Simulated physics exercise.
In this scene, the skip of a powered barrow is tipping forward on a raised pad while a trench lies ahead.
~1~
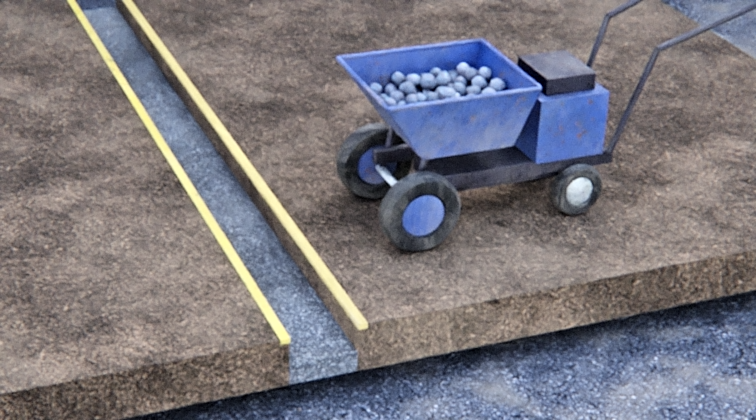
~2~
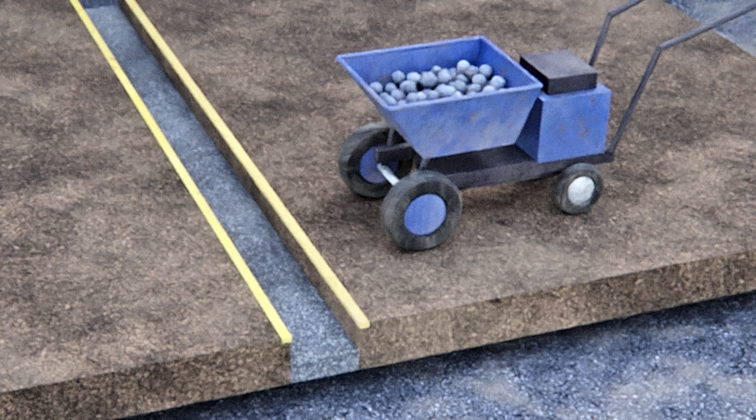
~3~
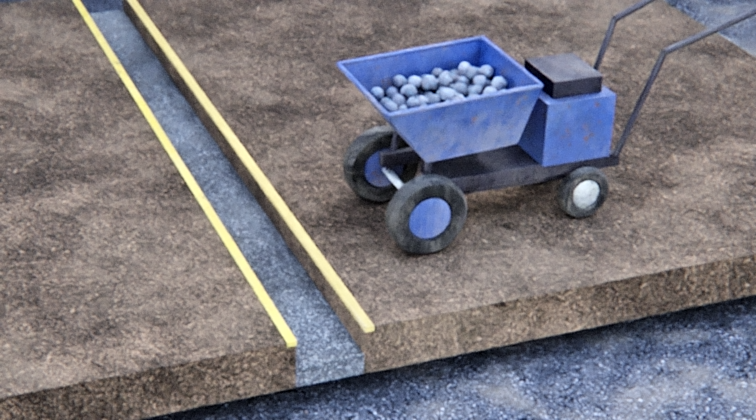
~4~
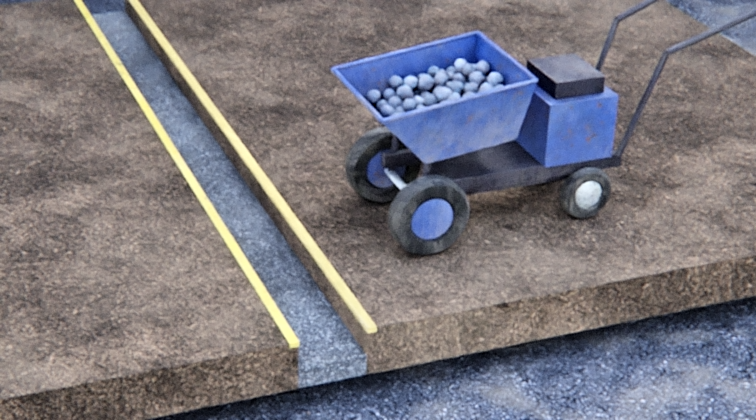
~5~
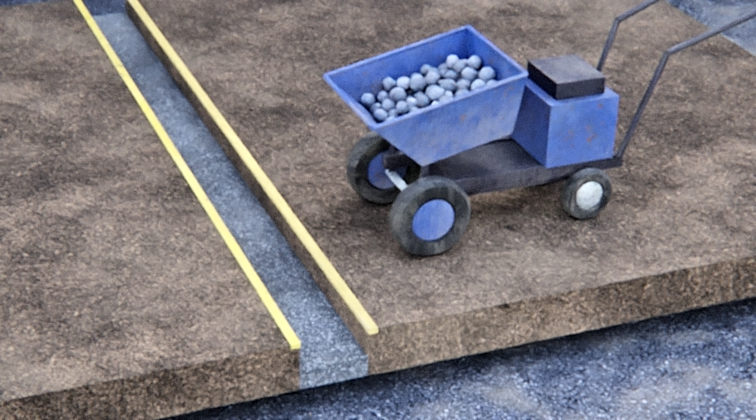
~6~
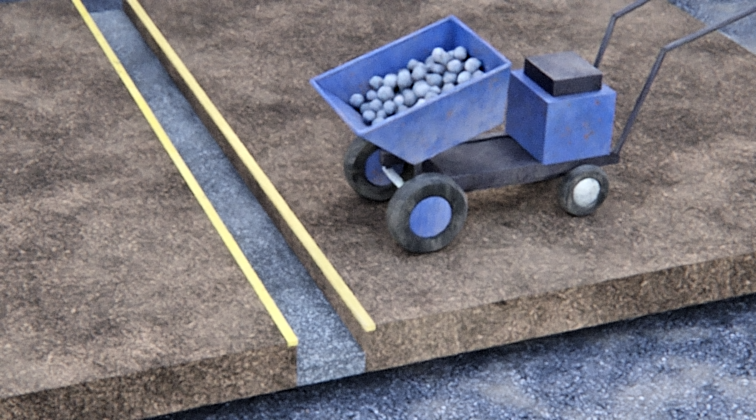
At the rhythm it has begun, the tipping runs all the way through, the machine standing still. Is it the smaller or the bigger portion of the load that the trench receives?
The bigger portion.
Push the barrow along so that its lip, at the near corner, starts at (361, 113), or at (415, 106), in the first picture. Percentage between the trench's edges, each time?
You'd see around 50 per cent the first time and around 90 per cent the second.
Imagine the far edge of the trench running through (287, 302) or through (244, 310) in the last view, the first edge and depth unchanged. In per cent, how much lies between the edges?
Lab note: Case 1 near 60 percent, case 2 near 100 percent.
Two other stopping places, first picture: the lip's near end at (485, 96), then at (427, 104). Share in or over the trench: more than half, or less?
Run 1 - a minority. Run 2 - a majority.
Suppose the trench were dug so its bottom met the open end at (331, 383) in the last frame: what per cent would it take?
I'd say around 90 in a hundred.
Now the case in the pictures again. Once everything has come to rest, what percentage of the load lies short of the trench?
Estimate: Around 0 per cent.
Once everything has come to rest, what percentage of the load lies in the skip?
It is some 5 percent.
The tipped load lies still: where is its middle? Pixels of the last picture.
The centre comes to rest near (262, 253).
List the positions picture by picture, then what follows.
The first picture shows lip of the skip at (388, 110), level; top of the load at (458, 91), round cobbles; first edge of the trench at (338, 290); far edge at (263, 303), the trench over half as wide as the skip, and shallow for its width.
The second picture shows lip of the skip at (388, 109), level; top of the load at (459, 89).
The third picture shows lip of the skip at (388, 116), tipped barely; top of the load at (460, 91).
The fourth picture shows lip of the skip at (382, 121), tipped a little; top of the load at (456, 89).
The fifth picture shows lip of the skip at (373, 129), tipped a little; top of the load at (462, 89).
The sixth picture shows lip of the skip at (360, 134), tipped clearly; top of the load at (450, 82); first edge of the trench at (345, 291); far edge at (270, 305).
Soon, skip tipped steeply; all in the skip.
A while on, skip tipped right over; most in the skip; a small part in or heaped over the trench; a stray few beyond it; a stray few falling.
Towards the end, skip tipped right over; a small part in the skip; most in or heaped over the trench; a small part beyond it.
Finally, skip tipped right over; a small part in the skip; most in or heaped over the trench; a small part beyond it.
